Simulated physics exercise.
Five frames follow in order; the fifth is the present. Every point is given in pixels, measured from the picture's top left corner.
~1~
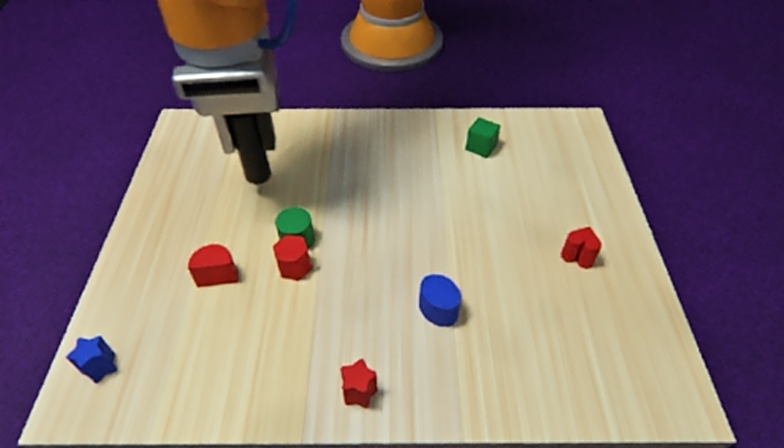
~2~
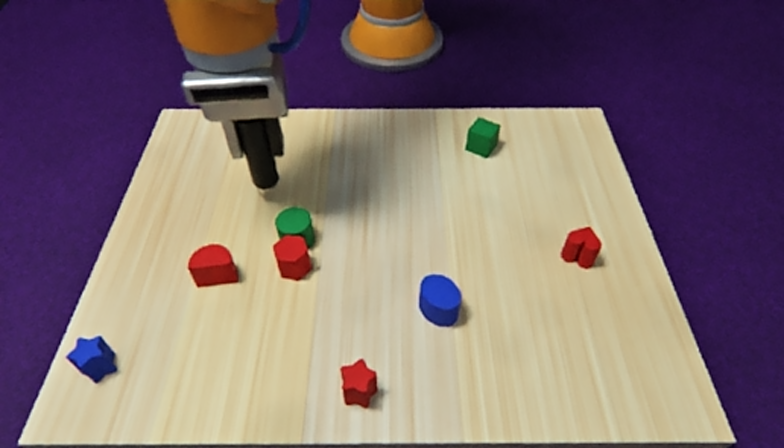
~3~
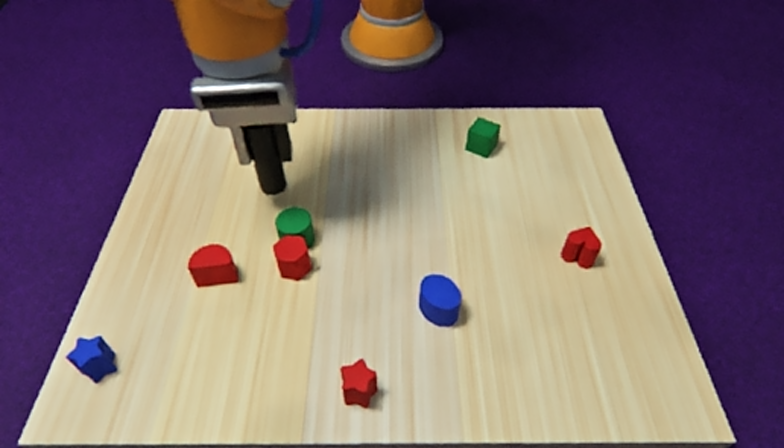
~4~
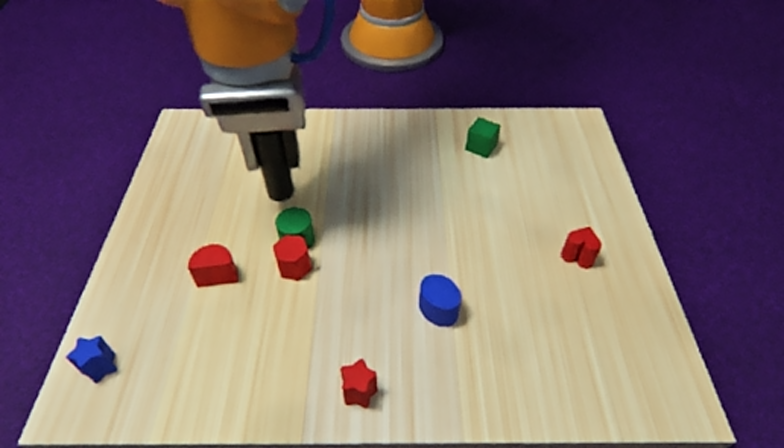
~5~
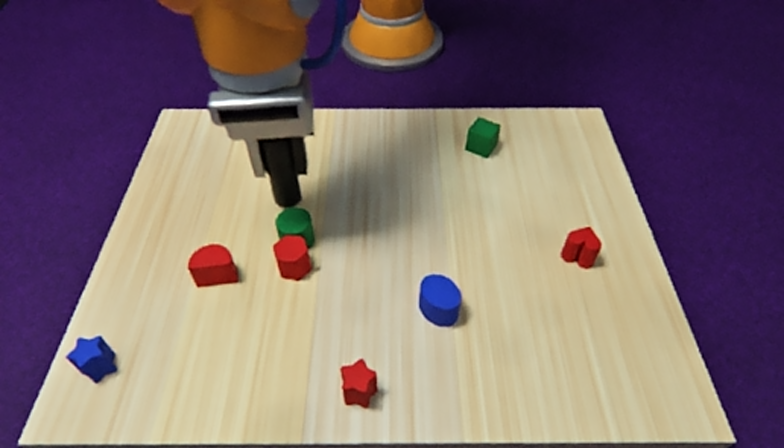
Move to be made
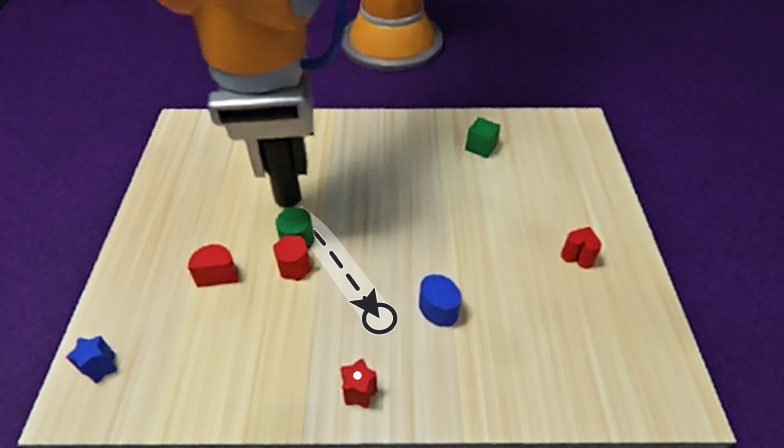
The clip opens on a robot arm holding a dark stick over a wooden board scattered with red, blue and green blocks. The stick moves a short way right and toward the viewer, drawing close to the green circle just behind the red hexagon, while all the blocks stay still.
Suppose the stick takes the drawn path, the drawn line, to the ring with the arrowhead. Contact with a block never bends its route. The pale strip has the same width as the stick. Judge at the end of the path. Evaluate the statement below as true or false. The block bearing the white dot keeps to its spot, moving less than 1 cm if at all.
The claim holds.
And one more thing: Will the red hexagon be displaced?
In short: Yes.
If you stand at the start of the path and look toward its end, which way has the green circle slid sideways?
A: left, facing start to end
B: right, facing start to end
B.
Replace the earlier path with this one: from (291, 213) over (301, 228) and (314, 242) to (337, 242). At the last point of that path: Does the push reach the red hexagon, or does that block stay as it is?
The block you're asking about gets moved.
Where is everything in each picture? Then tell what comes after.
The first picture shows stick's lower end at (258, 176); red hexagon at (290, 248); green circle at (293, 220); red star block at (357, 375).
The second picture shows stick at (266, 181); blocks still.
The third picture shows stick at (274, 186); blocks still.
The fourth picture shows stick at (281, 192); blocks still.
The fifth picture shows stick at (288, 199); red hexagon at (290, 248); green circle at (293, 220); red star block at (357, 375).
Drawn move, from (291, 213) over (323, 242) and (350, 278) to (380, 318); the dot is on the red star block.
On the path given first. One third of the way, stick at (321, 228); red hexagon at (279, 271); green circle at (302, 245).
Two thirds of the way, stick at (349, 265); red hexagon at (273, 276); green circle at (306, 258).
At the end, stick at (379, 305); red hexagon at (273, 276); green circle at (306, 258); red star block still.
